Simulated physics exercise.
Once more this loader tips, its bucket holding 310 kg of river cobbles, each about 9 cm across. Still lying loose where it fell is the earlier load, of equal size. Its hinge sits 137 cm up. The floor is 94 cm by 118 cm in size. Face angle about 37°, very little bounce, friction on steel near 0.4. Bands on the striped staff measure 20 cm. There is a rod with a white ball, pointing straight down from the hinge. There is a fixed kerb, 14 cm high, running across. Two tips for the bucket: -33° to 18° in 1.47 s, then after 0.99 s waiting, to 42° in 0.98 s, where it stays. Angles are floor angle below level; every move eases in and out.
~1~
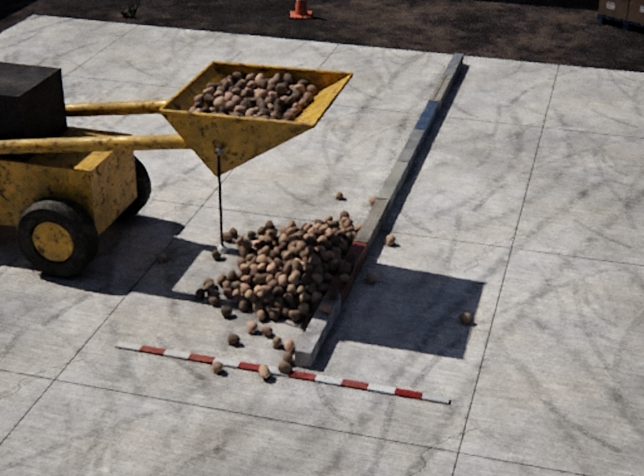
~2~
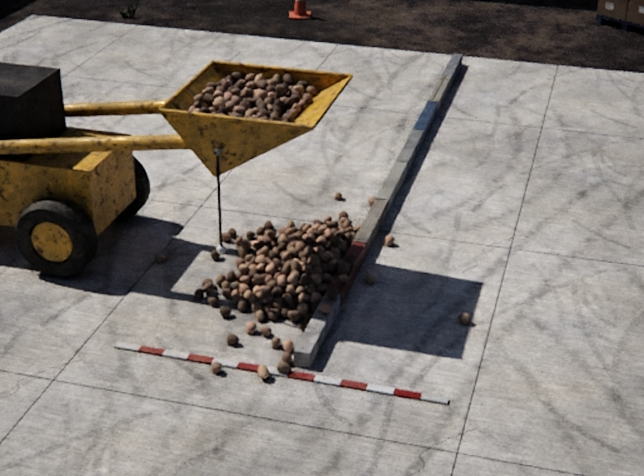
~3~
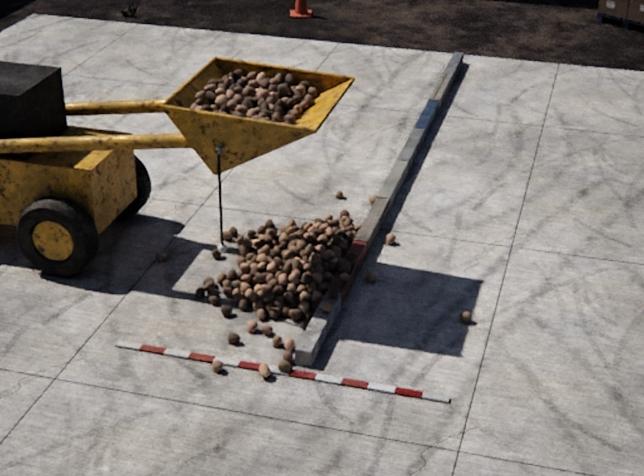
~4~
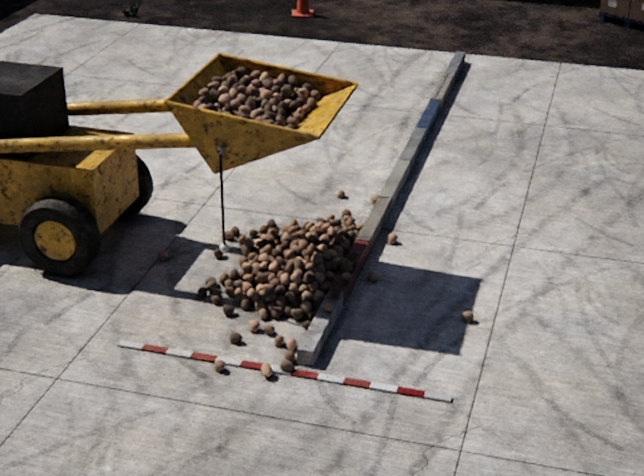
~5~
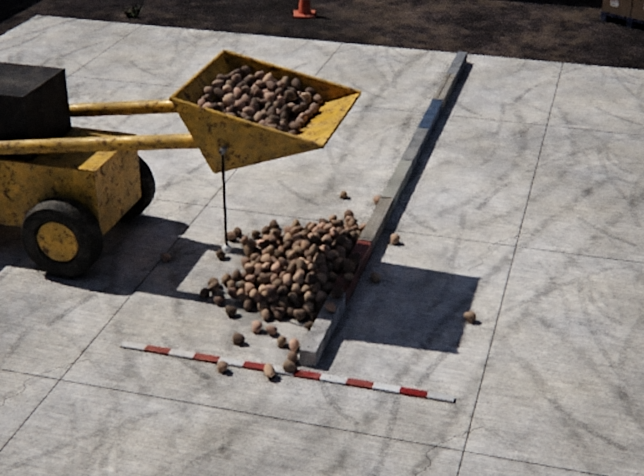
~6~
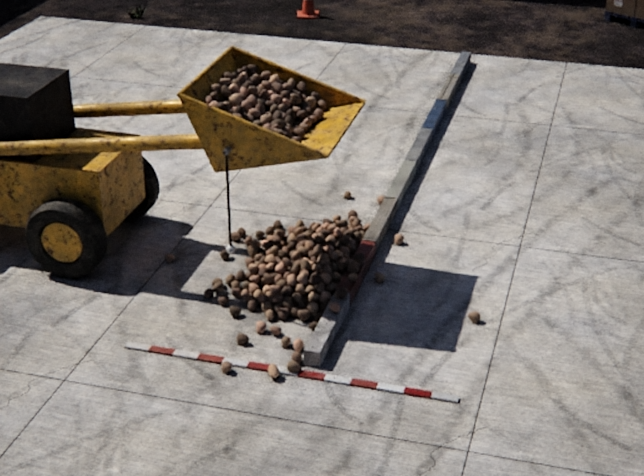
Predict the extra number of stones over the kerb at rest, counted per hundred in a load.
About 82 more per hundred stones.
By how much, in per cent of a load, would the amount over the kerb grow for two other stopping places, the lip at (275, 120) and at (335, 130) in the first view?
The first would add around 30 per cent, the second around 100 per cent.
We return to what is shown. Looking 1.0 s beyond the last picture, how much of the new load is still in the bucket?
Reading: Near 100 % of the load.
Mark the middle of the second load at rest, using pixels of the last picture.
Roughly at (388, 275) in the last picture.
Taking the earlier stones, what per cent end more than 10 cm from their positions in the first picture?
0 %.
Then, 0.5 s after the last picture the floor is at 10°; in per cent of one load, 100 in the bucket, 99 on this side of the kerb, 1 over the kerb; the foremost stones are at (375, 279).
Then, 1.0 s after the last picture the floor is at 18°; in per cent of one load, 99 in the bucket, 99 on this side of the kerb, 1 over the kerb; the foremost stones are at (375, 279).
Then, 3.3 s after the last picture the floor is at 42°; in per cent of one load, 0 in the bucket, 117 on this side of the kerb, 83 over the kerb; the foremost stones are at (517, 300).
Then, 6.0 s after the last picture the floor is at 42°; in per cent of one load, 0 in the bucket, 117 on this side of the kerb, 83 over the kerb; the foremost stones are at (517, 300). Net gain over the kerb, 82.
